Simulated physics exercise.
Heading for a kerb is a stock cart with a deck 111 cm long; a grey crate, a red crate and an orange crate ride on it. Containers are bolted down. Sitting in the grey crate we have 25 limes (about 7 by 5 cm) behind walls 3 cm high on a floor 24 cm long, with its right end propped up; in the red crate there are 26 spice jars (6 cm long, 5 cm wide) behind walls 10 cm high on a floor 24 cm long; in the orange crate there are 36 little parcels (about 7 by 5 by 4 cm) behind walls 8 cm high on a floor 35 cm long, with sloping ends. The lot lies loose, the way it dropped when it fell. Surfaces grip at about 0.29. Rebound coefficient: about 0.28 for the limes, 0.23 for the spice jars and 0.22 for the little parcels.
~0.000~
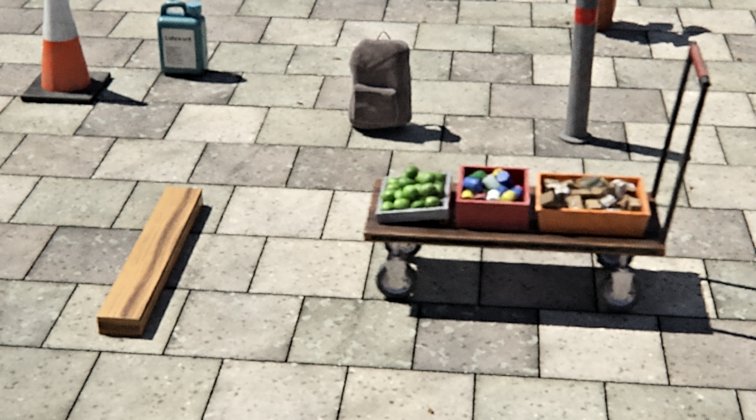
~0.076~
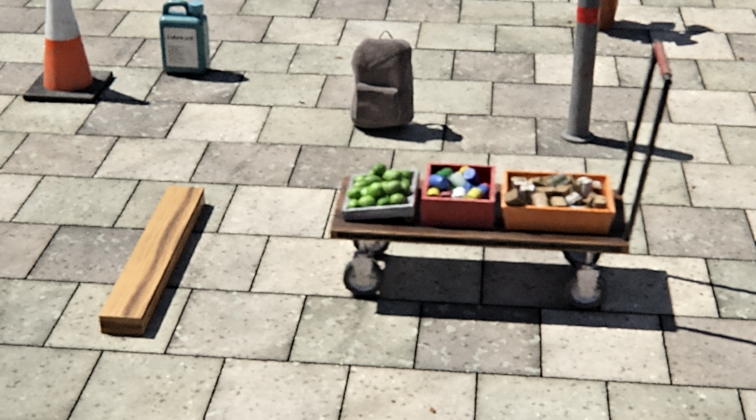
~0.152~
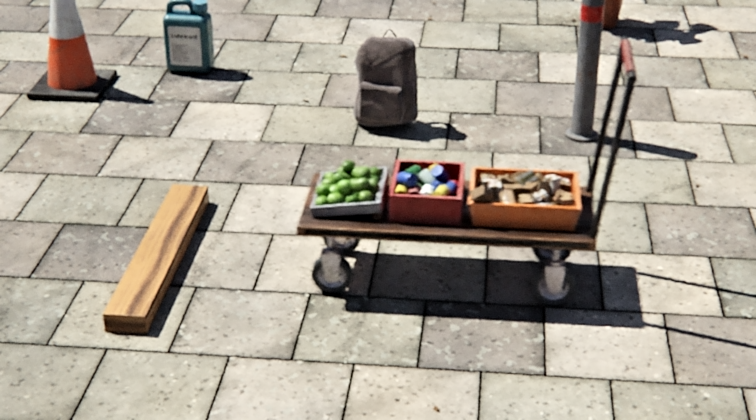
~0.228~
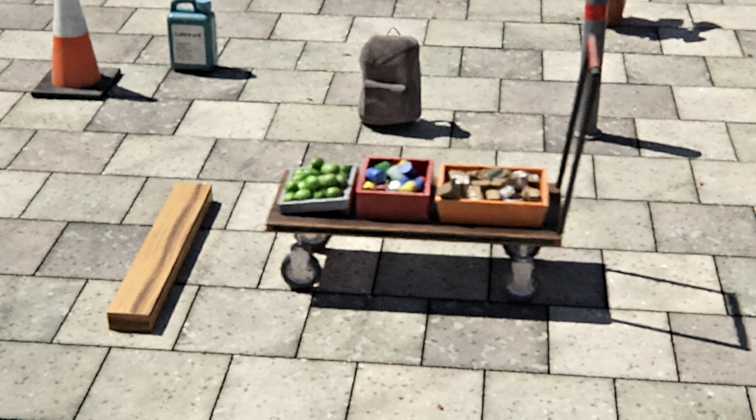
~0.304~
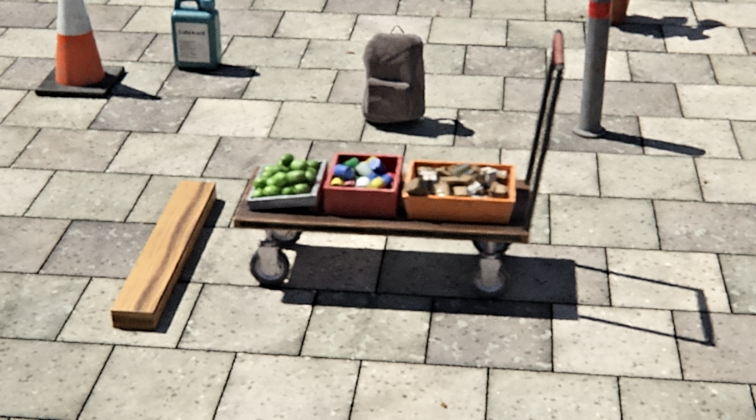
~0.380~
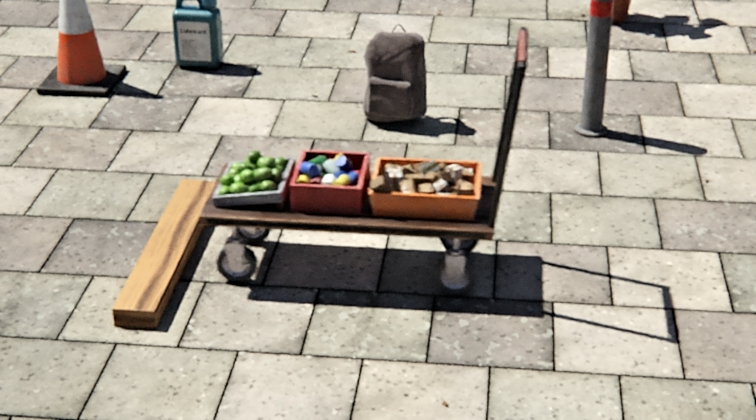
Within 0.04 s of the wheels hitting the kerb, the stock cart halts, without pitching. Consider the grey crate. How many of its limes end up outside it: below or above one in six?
More than one out of six get out.
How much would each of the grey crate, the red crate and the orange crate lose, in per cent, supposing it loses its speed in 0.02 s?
Then grey crate 30, red crate 0, orange crate 0 per cent.
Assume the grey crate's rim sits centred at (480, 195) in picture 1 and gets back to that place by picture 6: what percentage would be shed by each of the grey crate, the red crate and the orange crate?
That would give grey crate 40 %, red crate 10 % and orange crate 10 %.
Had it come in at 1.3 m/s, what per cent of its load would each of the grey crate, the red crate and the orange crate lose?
Grey crate 20 %, red crate 0 %, orange crate 0 %.
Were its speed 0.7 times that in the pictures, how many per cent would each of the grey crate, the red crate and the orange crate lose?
Grey crate 20, red crate 0, orange crate 0 per cent.
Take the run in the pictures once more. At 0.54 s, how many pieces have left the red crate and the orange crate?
Roughly - red crate: 0; orange crate: 0.
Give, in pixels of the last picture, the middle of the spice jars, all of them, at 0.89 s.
Middle: About (289, 181) px.
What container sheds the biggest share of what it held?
That's the grey crate.
After 0.44 s, the wheels strike.
After 0.54 s, the grey crate is down by 2 of 25, the red crate has all 26 and the orange crate has all 36.
After 0.66 s, the grey crate is down by 5 of 25, the red crate has all 26 and the orange crate is down by 2 of 36.
After 0.89 s, the grey crate is down by 7 of 25, the red crate is down by 1 of 26 and the orange crate is down by 2 of 36.
Final count (at 1.40 s), the grey crate is down by 7 of 25, the red crate is down by 1 of 26 and the orange crate is down by 3 of 36. Asked share, 7 of 25, 28 per cent.
